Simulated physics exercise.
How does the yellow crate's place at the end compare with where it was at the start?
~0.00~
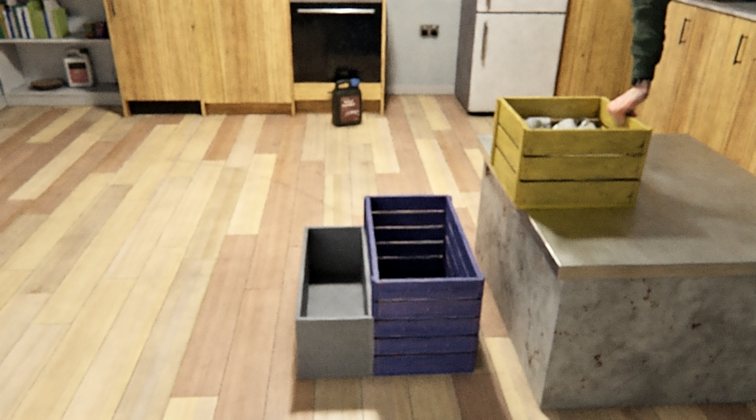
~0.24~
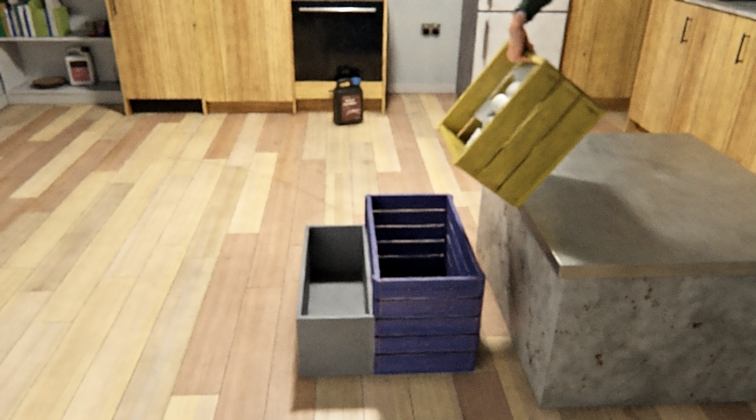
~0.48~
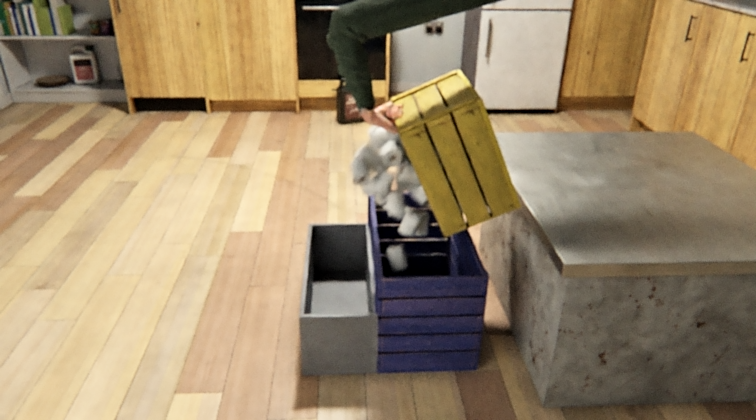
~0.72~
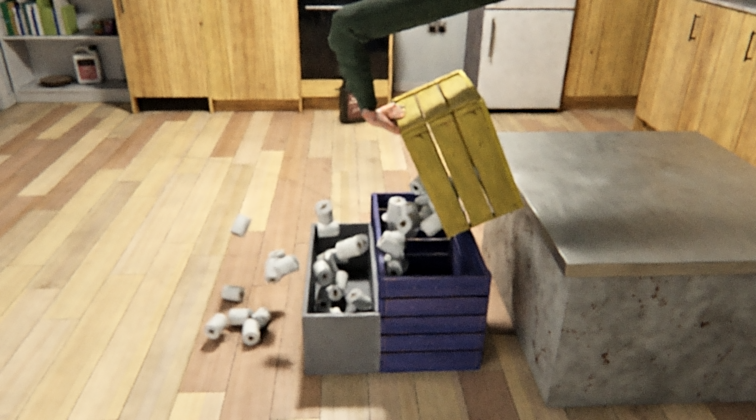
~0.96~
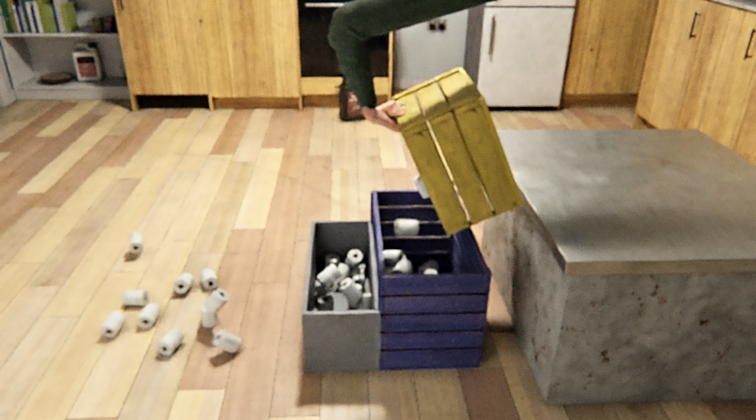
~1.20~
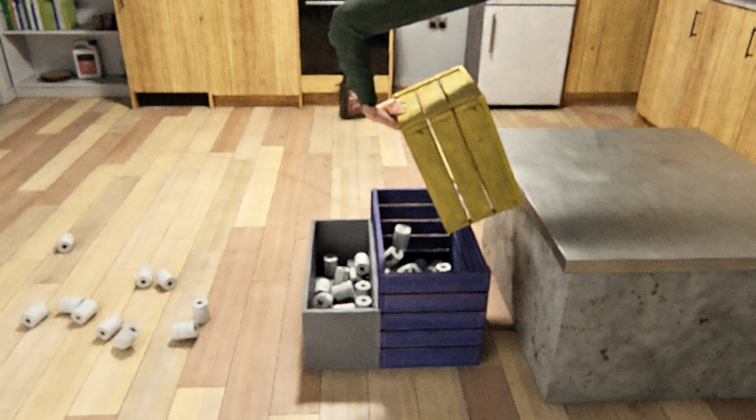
At the start the yellow crate sat upright on top of the bench at the right, but by the end it was held tipped over further left, above the blue crate.
